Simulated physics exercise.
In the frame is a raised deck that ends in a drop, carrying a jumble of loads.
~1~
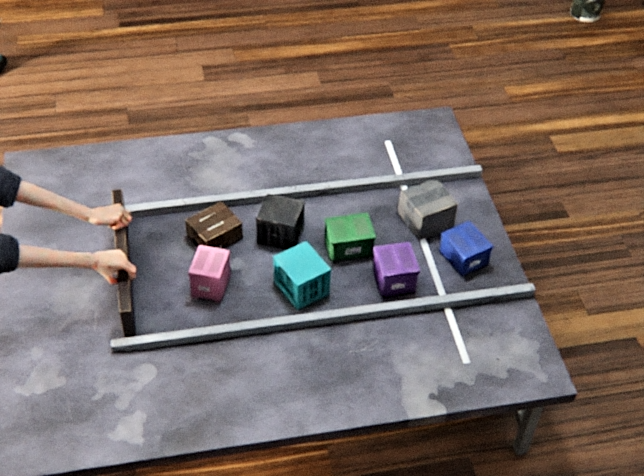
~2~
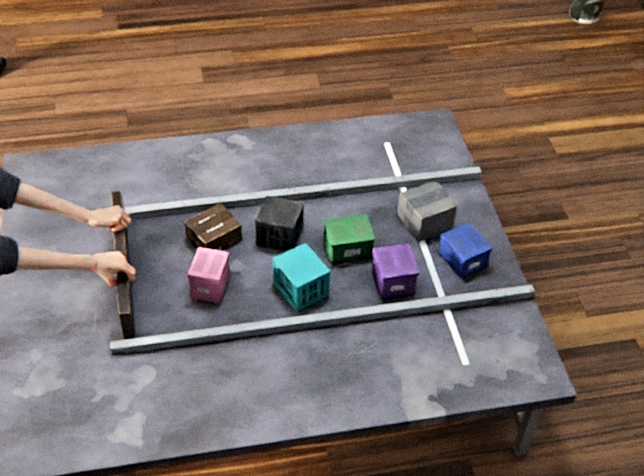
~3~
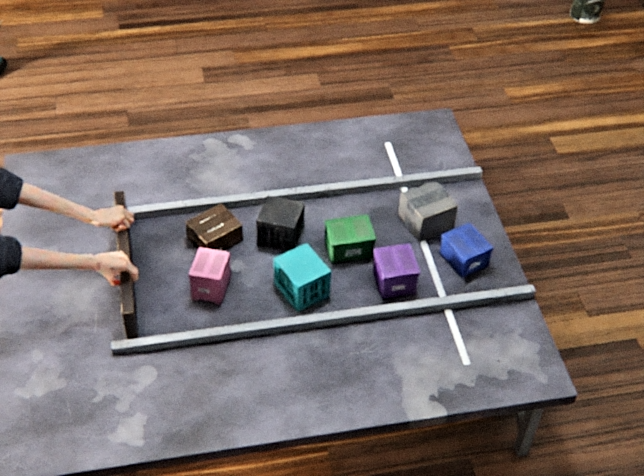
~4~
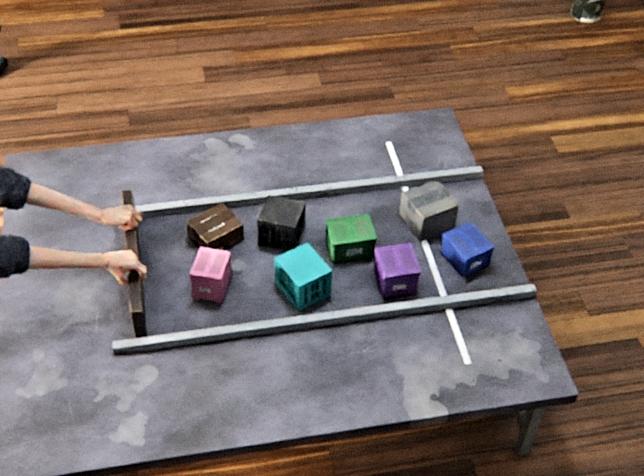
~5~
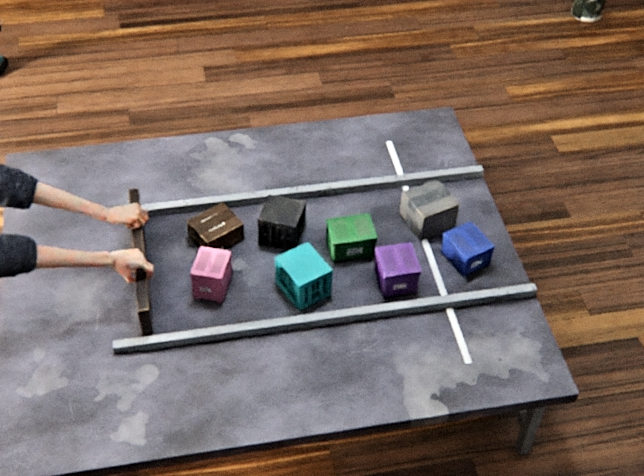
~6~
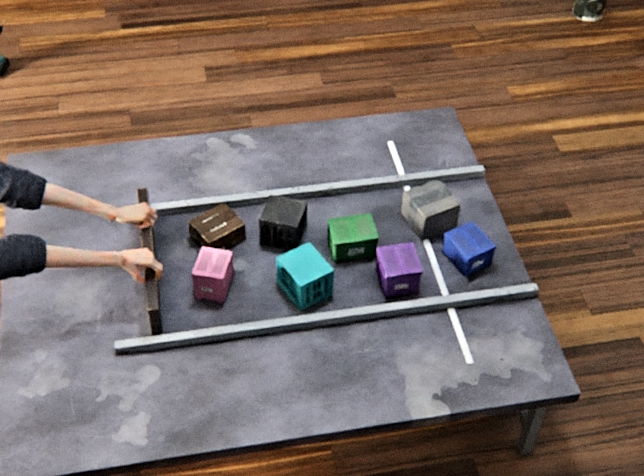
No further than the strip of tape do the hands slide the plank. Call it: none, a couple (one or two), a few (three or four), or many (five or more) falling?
Call: A couple.
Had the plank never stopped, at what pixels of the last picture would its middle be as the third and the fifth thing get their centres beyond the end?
About (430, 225), then (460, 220).
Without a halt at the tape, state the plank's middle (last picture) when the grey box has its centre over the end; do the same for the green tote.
The middle is at (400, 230) when it's the grey box, and at (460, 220) when it's the green tote.
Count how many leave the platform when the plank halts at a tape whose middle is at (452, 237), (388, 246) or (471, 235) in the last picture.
In order: 4, 0 and 5.
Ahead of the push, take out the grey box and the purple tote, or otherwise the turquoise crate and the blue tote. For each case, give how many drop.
The first try gives 1, the second gives 1.
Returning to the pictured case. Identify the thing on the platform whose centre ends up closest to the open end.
That would be the purple tote.
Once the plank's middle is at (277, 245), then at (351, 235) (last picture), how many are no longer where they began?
So 5, and at the other place 8.
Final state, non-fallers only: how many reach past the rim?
Counting them gives 2.
Soon after, none off yet; blue tote at rest near (468, 249); grey box at rest near (430, 210); purple tote at rest near (398, 271).
Then, none off yet; blue tote moved a little near (480, 252); grey box moved a little near (440, 206); purple tote moved about its own width near (434, 272).
At rest, the number that fall off is one or two; fallen, grey box and blue tote.
